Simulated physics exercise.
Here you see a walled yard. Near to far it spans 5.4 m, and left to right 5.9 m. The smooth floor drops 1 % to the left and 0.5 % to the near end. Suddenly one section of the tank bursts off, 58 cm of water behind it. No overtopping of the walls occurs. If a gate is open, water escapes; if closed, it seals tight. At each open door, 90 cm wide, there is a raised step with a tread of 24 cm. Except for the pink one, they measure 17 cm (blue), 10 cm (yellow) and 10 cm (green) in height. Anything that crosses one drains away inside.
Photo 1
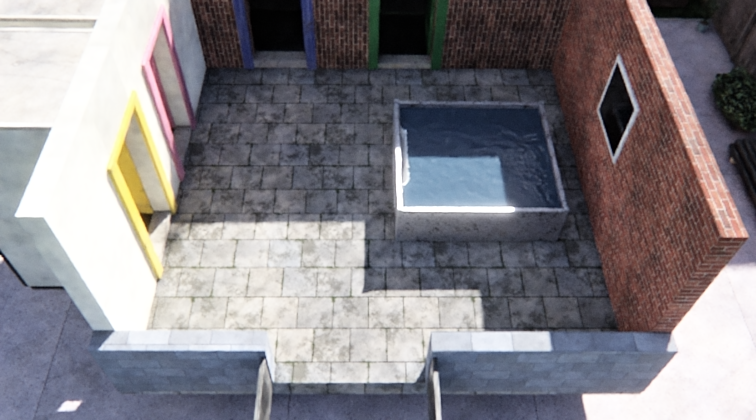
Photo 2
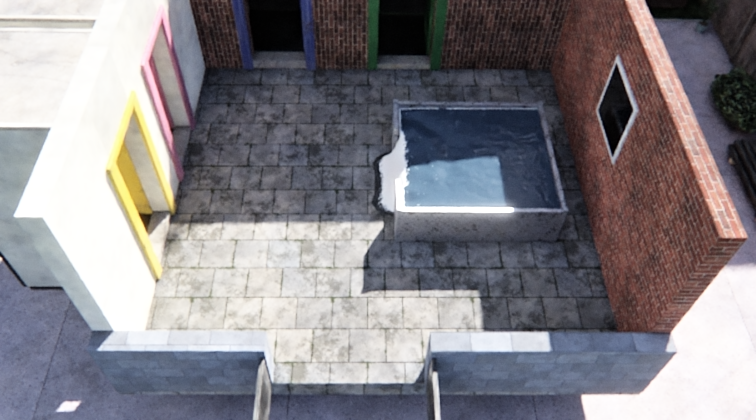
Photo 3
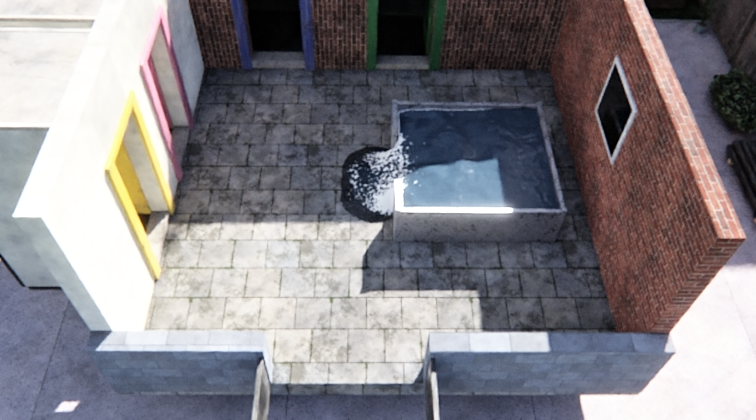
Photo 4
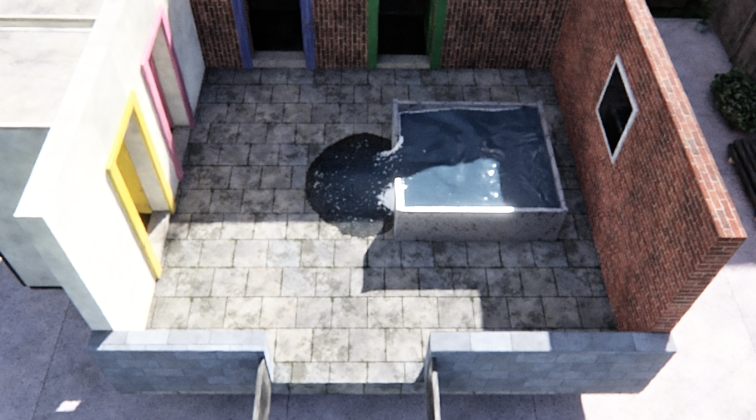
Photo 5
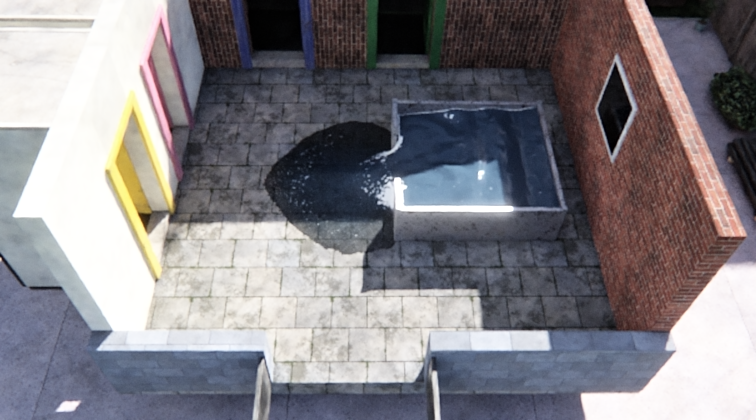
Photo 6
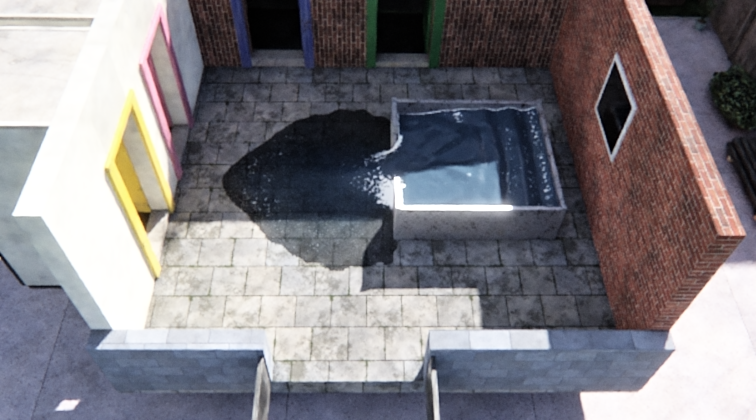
Water pours from the left side of a raised rectangular tank in a walled, paved yard, first as a small white burst, then spreading leftward across the floor in a widening dark sheet as ripples cross the tank.
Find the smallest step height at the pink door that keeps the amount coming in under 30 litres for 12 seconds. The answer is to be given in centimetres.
The smallest height is roughly 17 cm.
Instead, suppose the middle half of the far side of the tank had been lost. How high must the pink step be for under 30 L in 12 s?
The answer is some 7.5 cm.
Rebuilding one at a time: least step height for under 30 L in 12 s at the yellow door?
The yellow one would have to be about 16 cm high.
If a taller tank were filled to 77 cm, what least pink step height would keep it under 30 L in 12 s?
Roughly 24 cm high.
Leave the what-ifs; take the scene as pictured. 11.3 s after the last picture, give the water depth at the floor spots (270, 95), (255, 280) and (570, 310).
Ordered as asked: 6, 7, 5 cm.
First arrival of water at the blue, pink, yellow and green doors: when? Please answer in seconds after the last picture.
Blue 1.2 s, pink 0.3 s, yellow 0.5 s, green 3.8 s.
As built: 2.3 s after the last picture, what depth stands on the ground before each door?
Depths in cm - blue: 11, pink: 20, yellow: 19, green: 0.
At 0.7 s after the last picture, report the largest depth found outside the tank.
Roughly 35 cm.
Then, 0.7 s after the last picture water covers 35 % of the floor, deepest (35 cm) near (388, 179); 16 cm at the pink door, 8 litres in over its 9 cm step.
Then, 2.3 s after the last picture water covers 45 % of the floor, deepest (28 cm) near (137, 363); 20 cm at the pink door, 114 litres in over its 9 cm step.
Then, 11.3 s after the last picture water covers 95 % of the floor, deepest (12 cm) near (137, 363); 8 cm at the pink door, 213 litres in over its 9 cm step.
At the pink door as built, the water peaked near 24 cm, 1.5 s after the last picture.
With a step of 14 cm, 75 litres would have come in within the 12 s; with 19 cm, 18 litres. So under 30 litres takes about 17 cm.
